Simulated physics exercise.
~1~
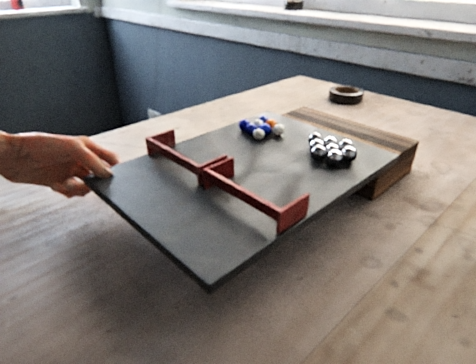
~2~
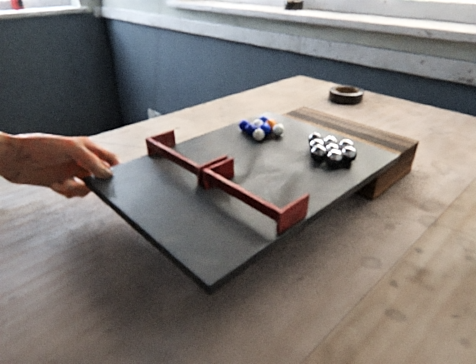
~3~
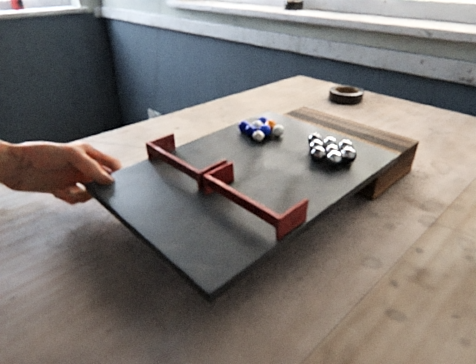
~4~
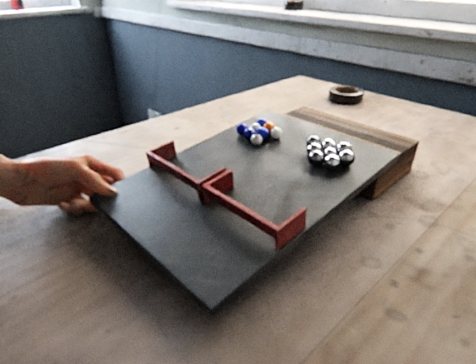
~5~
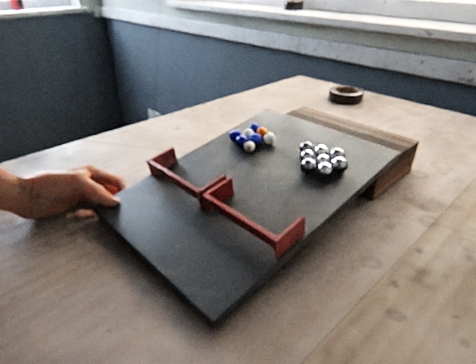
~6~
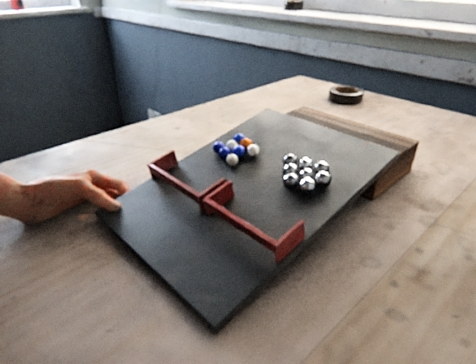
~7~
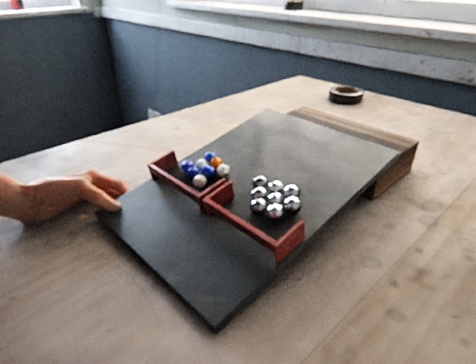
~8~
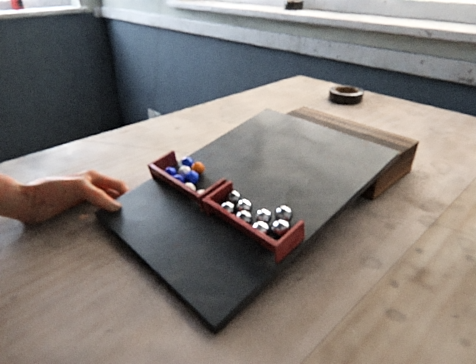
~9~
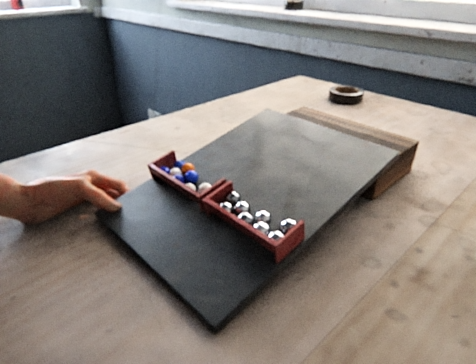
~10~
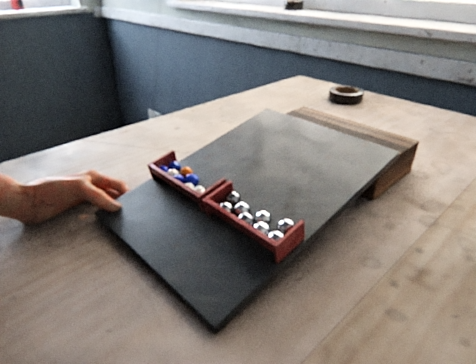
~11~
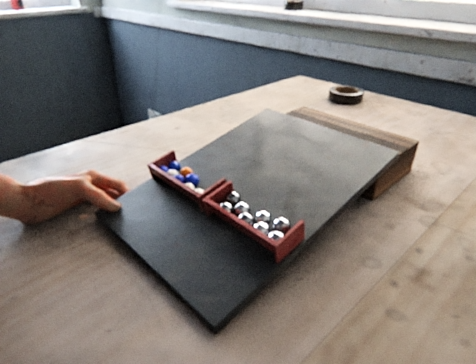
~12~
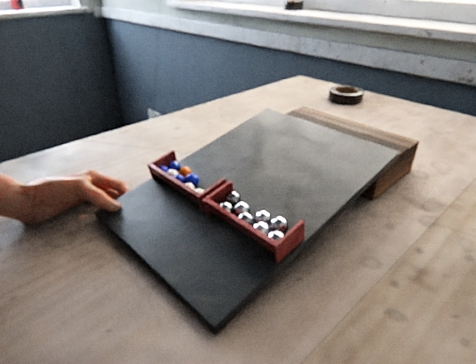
To begin with, a hand at the left holds the free end of a dark board propped on a wooden block, with a cluster of black-and-white balls and a smaller cluster of blue, white and orange balls resting near its far end. The hand lowers its end toward the wooden table, and the board tilts more steeply. Both clusters start moving down the slope toward two red bars. They reach the bars and spread out along them. Neither group passes underneath, and both end gathered behind the bars while the hand stays at the board's edge.
